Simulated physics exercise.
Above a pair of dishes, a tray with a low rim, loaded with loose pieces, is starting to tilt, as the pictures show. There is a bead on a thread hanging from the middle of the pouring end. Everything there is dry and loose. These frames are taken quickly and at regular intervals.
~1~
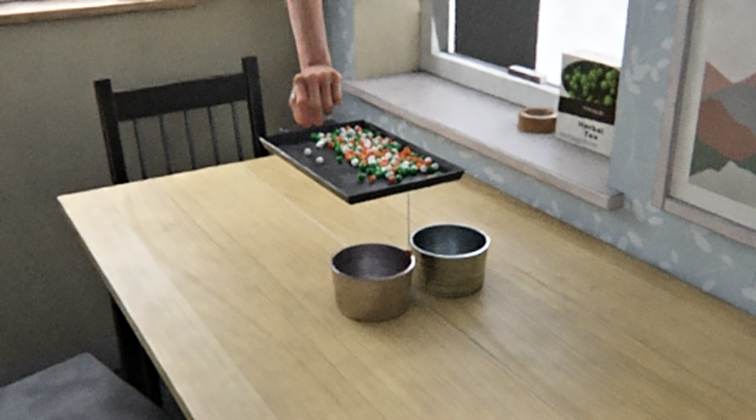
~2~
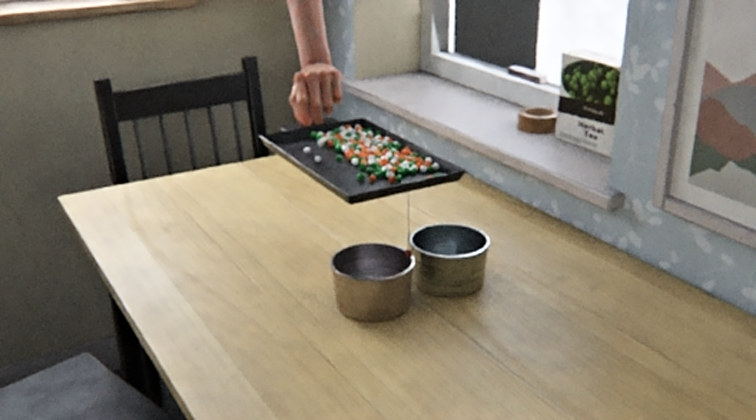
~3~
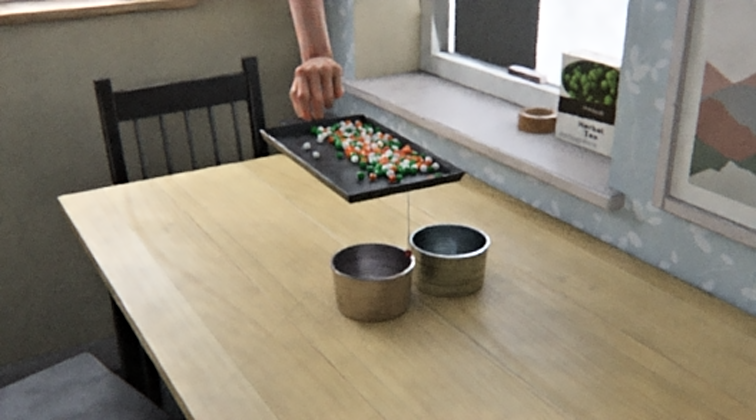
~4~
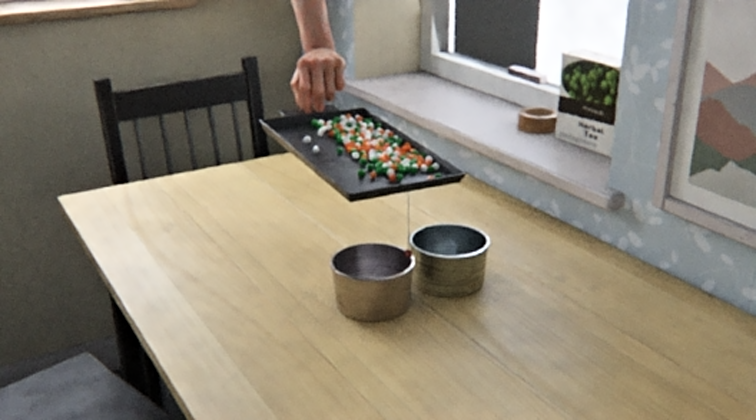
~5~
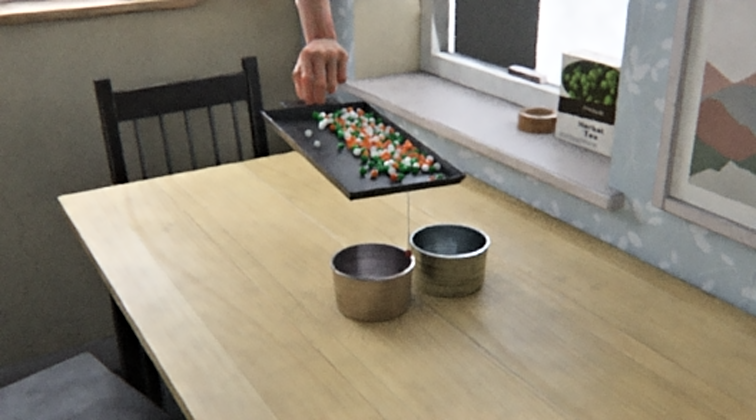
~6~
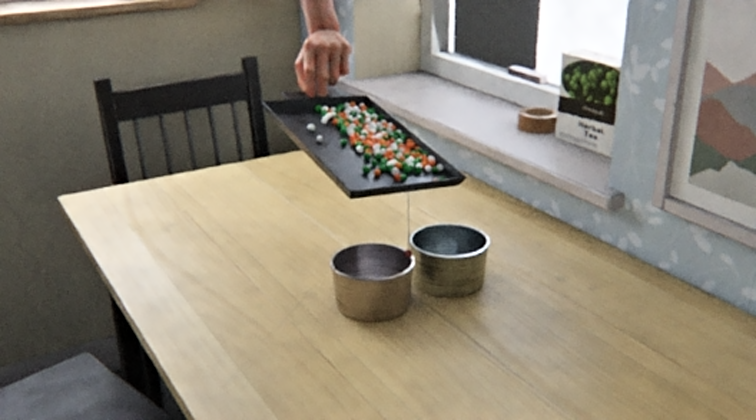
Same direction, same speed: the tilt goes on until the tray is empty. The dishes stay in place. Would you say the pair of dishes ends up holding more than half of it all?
I would say no, less than half.
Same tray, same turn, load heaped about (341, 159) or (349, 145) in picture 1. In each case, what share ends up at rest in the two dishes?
Near 30 per cent and near 20 per cent.
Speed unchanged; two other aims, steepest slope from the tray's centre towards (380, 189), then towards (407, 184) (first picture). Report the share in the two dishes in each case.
It comes to about 0 per cent the first time and about 10 per cent the second.
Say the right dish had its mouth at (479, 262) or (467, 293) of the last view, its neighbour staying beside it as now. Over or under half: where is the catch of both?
In the first position a majority, in the second a minority.
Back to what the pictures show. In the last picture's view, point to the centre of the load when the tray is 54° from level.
I'd put the middle close to (439, 172).
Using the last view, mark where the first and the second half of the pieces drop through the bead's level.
I'd say close to (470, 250) at first and close to (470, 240) later on.
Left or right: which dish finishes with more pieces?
It's the right side.
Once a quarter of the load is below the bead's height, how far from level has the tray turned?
About 60°.
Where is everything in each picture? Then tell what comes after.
In the first frame, corners of the pouring end at (350, 194) and (460, 169), level; middle of the load at (374, 150), round plastic beads; left dish at (394, 294); right dish at (472, 271); bead on its thread at (408, 253).
In the second frame, corners of the pouring end at (350, 194) and (460, 169), level; middle of the load at (374, 150).
In the third frame, corners of the pouring end at (350, 193) and (460, 170), tipped barely, lowest at the right corner; middle of the load at (374, 147).
In the fourth frame, corners of the pouring end at (351, 191) and (461, 172), tipped a little, lowest at the right corner; middle of the load at (375, 143).
In the fifth frame, corners of the pouring end at (352, 190) and (461, 174), tipped a little, lowest at the right corner; middle of the load at (376, 140).
In the sixth frame, corners of the pouring end at (352, 189) and (461, 175), tipped a little, lowest at the right corner; middle of the load at (379, 137), about a quarter on the move; left dish at (394, 294); right dish at (472, 271).
Soon after the last picture, tray tipped steeply; most on the tray; a stray few in the right dish; a small part outside both; a small part in the air.
A little later, tray tipped right over; about a third in the right dish; about two thirds outside both; a stray few in the air.
Later still, tray tipped past a quarter turn; about a third in the right dish; about two thirds outside both.
At rest, tray tipped past a quarter turn; none in the left dish; about a third in the right dish; about two thirds outside both.
